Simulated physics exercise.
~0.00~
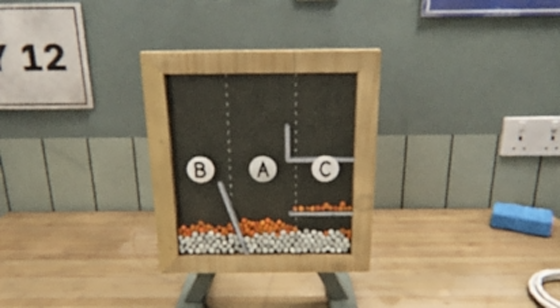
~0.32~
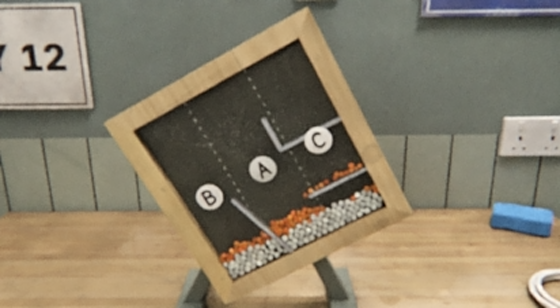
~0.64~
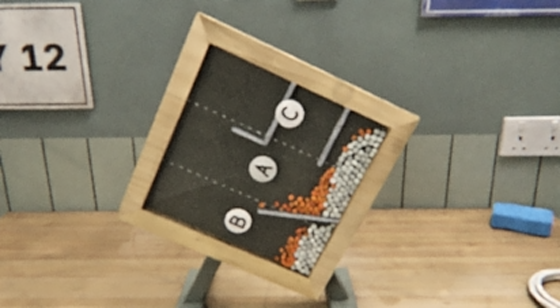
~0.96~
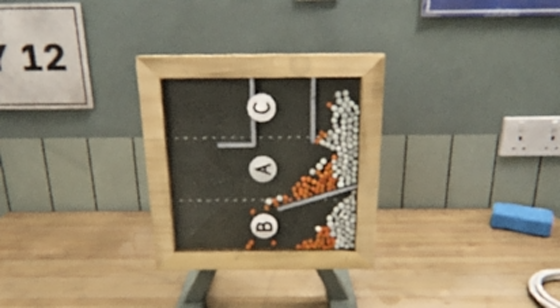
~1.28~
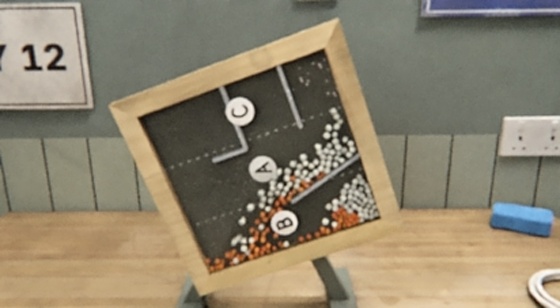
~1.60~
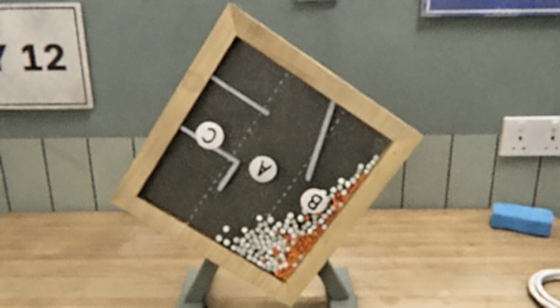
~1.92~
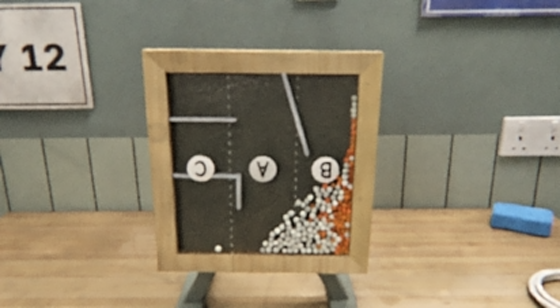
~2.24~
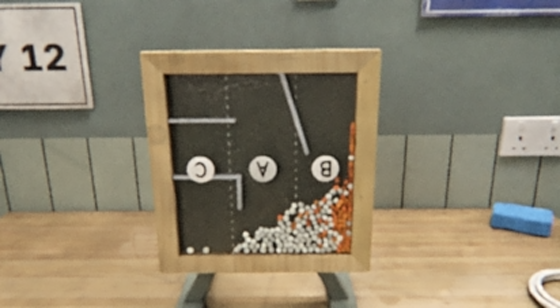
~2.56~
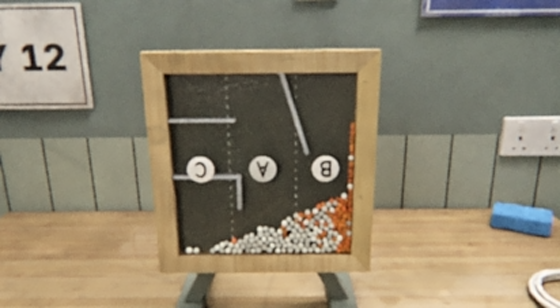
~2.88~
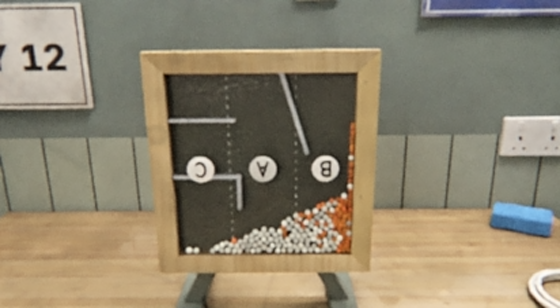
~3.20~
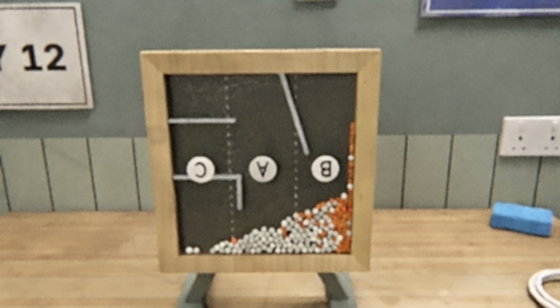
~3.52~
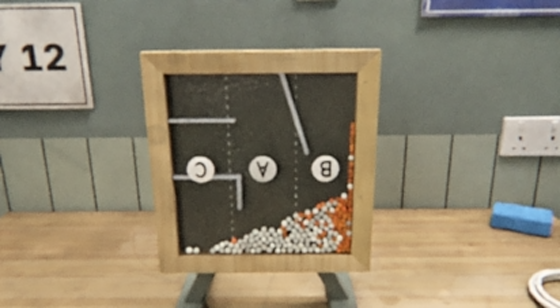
Wooden-framed case of white and orange beads turning anticlockwise until upside down, the beads sliding and settling mostly under strip B.
